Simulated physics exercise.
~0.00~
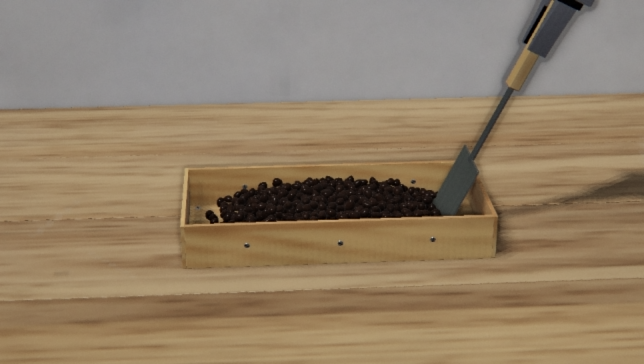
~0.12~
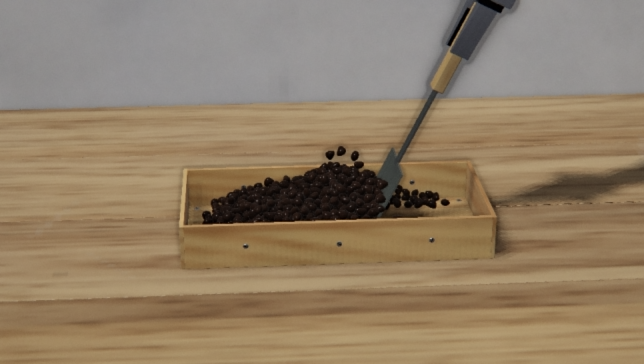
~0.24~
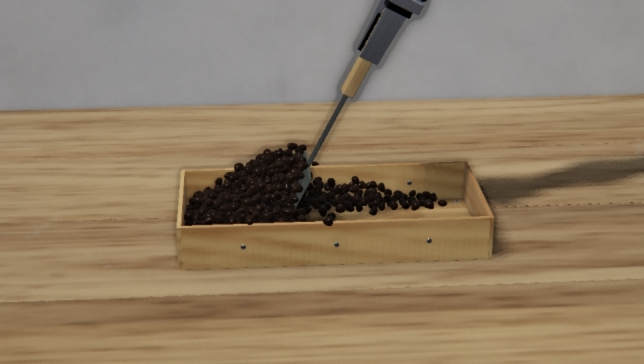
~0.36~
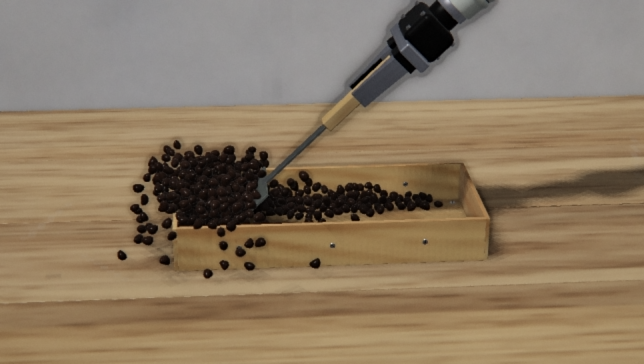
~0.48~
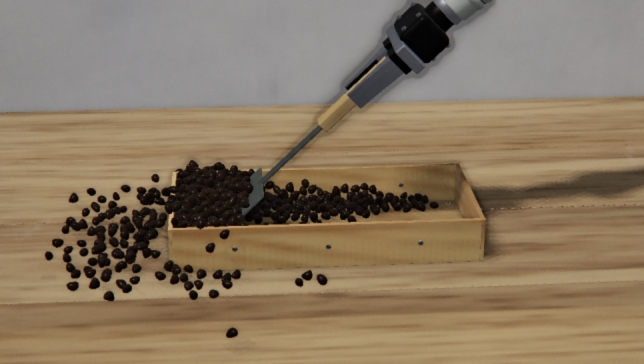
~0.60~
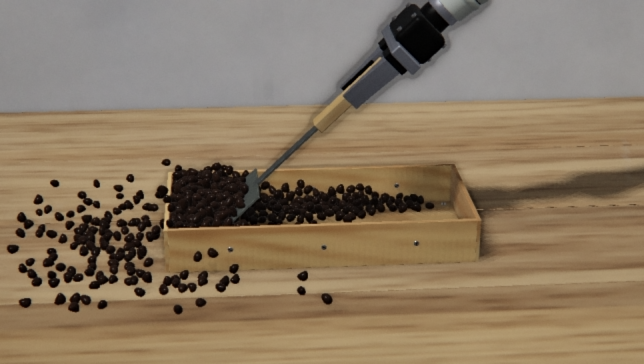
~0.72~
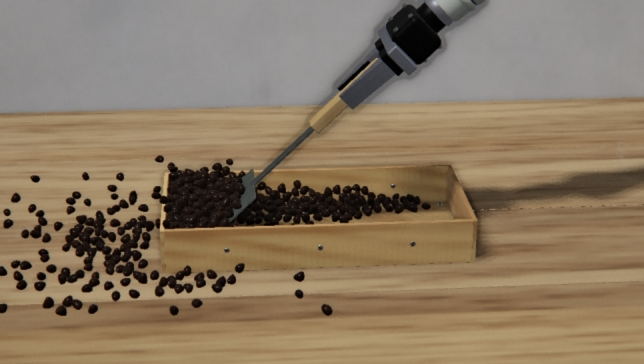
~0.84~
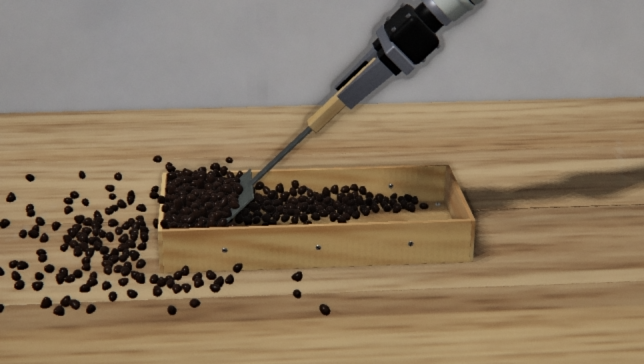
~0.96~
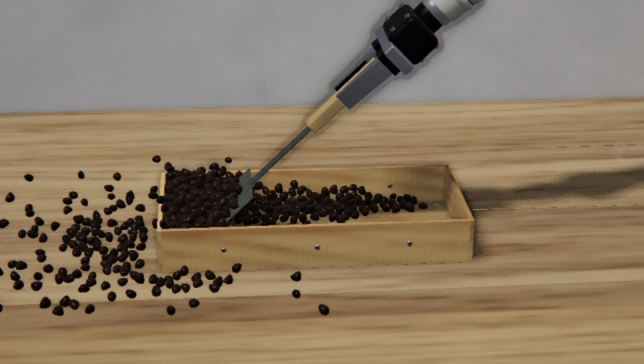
At first, a robot arm holds a spatula at the right end of a shallow wooden tray, which contains a low heap of dark beans on a wooden table. The blade sweeps left through the beans, pushing them into a taller mound and leaving a thin trail behind it. As the pile crowds against the left end, the spatula tilts and beans burst over the rim. They scatter across the table to the left and in front of the tray. The spatula then stays still among the beans, with most still in the tray and many strewn outside.
